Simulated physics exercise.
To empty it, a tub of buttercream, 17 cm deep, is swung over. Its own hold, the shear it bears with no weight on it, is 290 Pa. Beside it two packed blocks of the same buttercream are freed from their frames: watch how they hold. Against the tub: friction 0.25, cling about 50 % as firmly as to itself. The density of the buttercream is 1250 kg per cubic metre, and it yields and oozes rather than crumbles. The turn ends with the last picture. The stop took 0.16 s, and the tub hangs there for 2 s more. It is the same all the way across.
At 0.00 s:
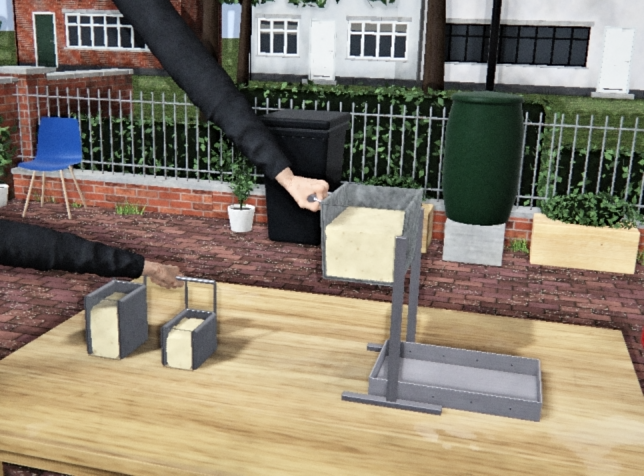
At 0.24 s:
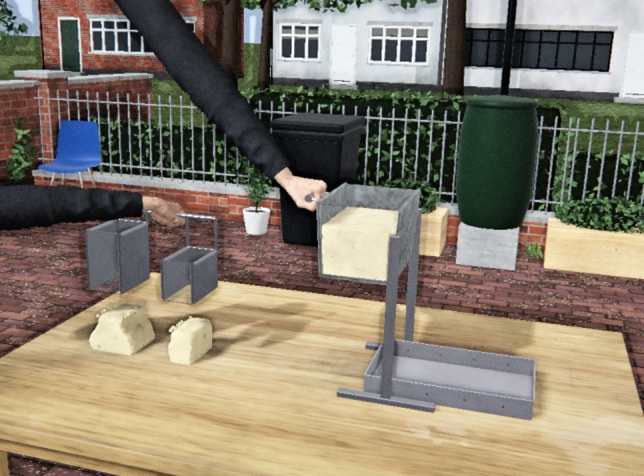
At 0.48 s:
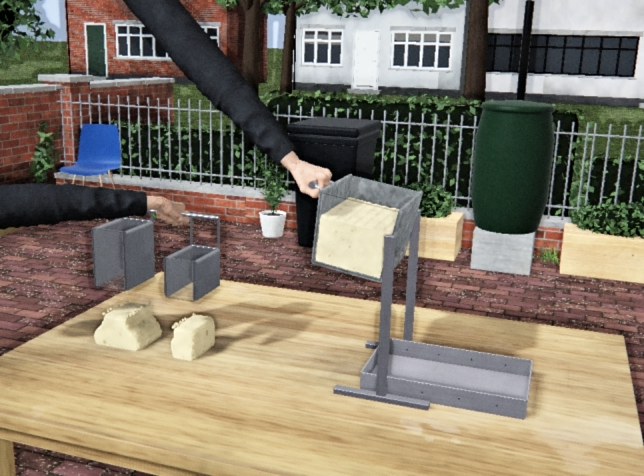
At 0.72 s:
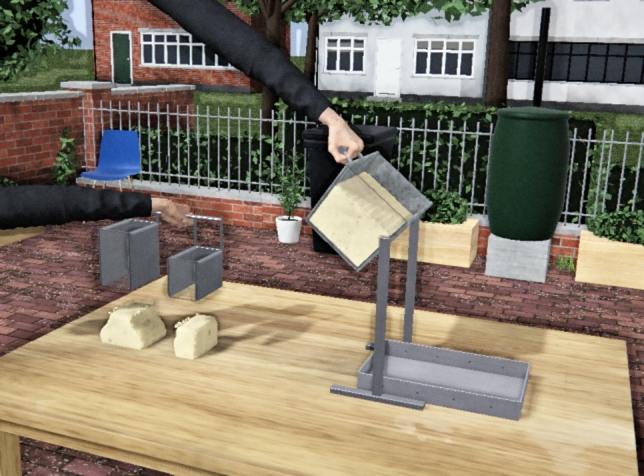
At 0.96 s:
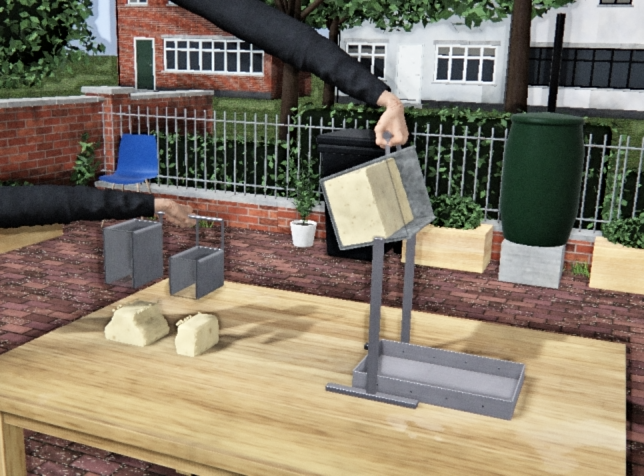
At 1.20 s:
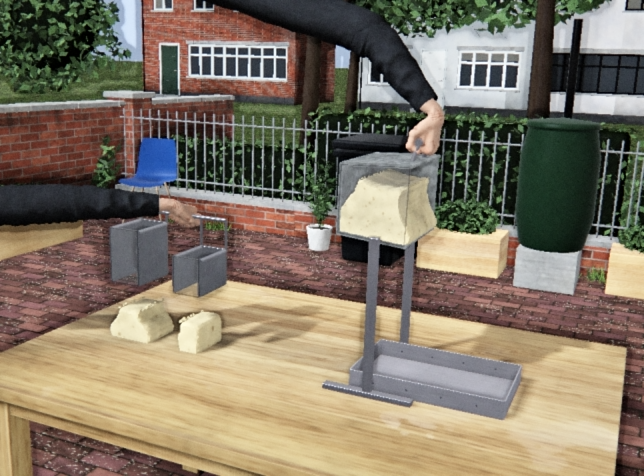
To begin with, one hand lifts two small grey casings off pale, creamy blocks on a wooden table, and the blocks sag slightly, the left one more. Then another hand swings a larger grey tub on a stand over to the right, its creamy filling ending as a sloping mound inside.
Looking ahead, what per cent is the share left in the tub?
The share left in the tub is near 48 %.
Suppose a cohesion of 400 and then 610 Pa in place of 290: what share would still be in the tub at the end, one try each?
In that order: 60 %, 100 %.
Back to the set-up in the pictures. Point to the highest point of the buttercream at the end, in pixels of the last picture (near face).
At about (366, 212).
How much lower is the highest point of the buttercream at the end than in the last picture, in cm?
About 7 cm.
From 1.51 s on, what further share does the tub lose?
About 5 %.
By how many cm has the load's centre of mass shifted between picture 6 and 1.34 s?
Some 5 cm.
After 1.34 s, the tub is at 91 degrees and holds 76 %.
After 1.51 s, the tub is at 91 degrees and holds 53 %.
After 1.68 s, the tub is at 91 degrees and holds 49 %.
After 1.85 s, the tub is at 91 degrees and holds 49 %.
After 3.20 s, at the end, the tub is at 91 degrees and holds 48 %.
